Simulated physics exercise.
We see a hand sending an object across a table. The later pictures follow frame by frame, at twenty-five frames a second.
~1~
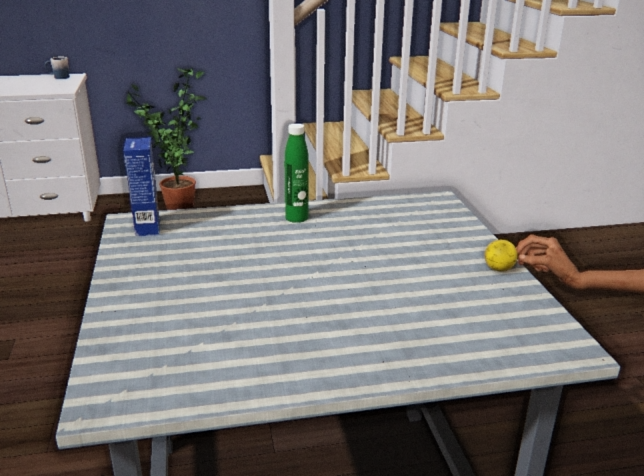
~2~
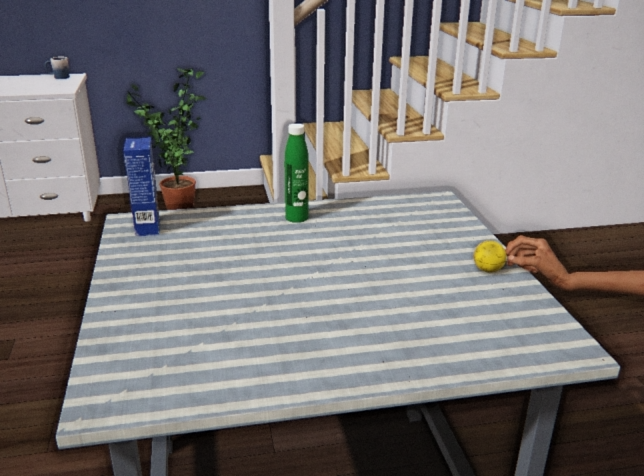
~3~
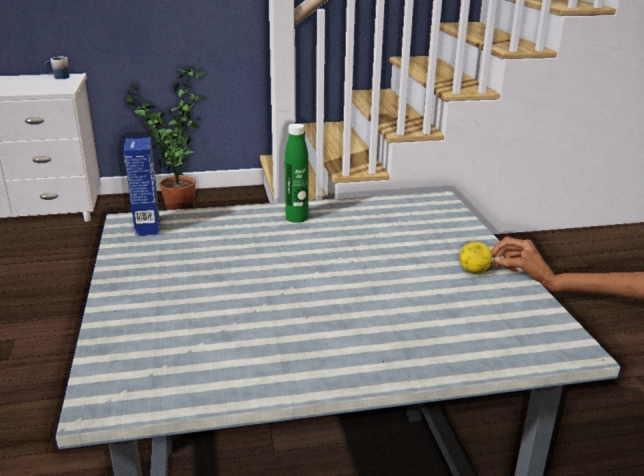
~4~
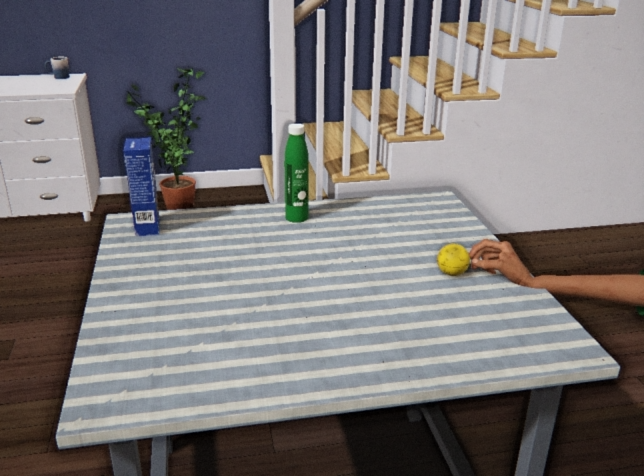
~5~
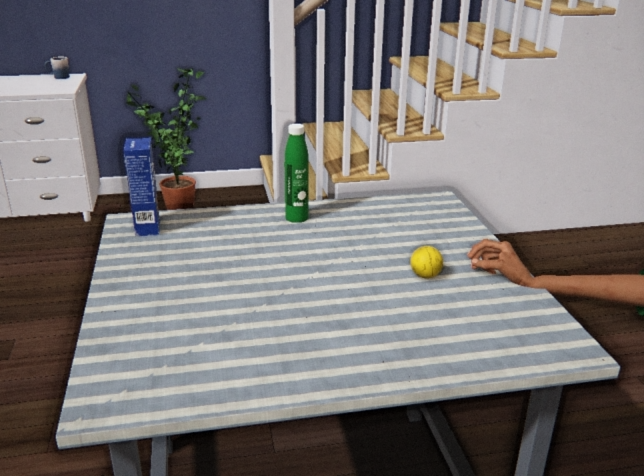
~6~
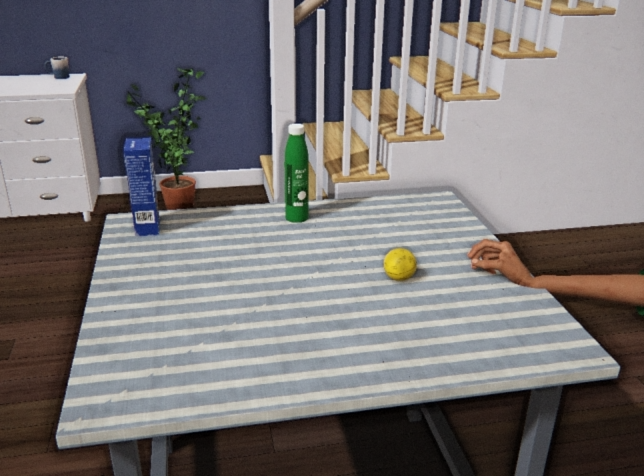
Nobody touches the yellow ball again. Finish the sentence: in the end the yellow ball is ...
Off the table.
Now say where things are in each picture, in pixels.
Under the hand; yellow ball (501, 256), in the first picture.
Under the hand; yellow ball (490, 257), in the second picture.
Under the hand; yellow ball (476, 258), in the third picture.
Yellow ball (453, 260), in the fourth picture.
Yellow ball (427, 262) rolled about its own width, in the fifth picture.
Yellow ball (400, 265) rolled well along, in the sixth picture.
Then, 0.30 s after the last picture, yellow ball rolled well along near (194, 283).
Then, 0.70 s after the last picture, yellow ball now off the table.
Then, 1.10 s after the last picture, things are still on the move.
By the end, off the table, yellow ball.
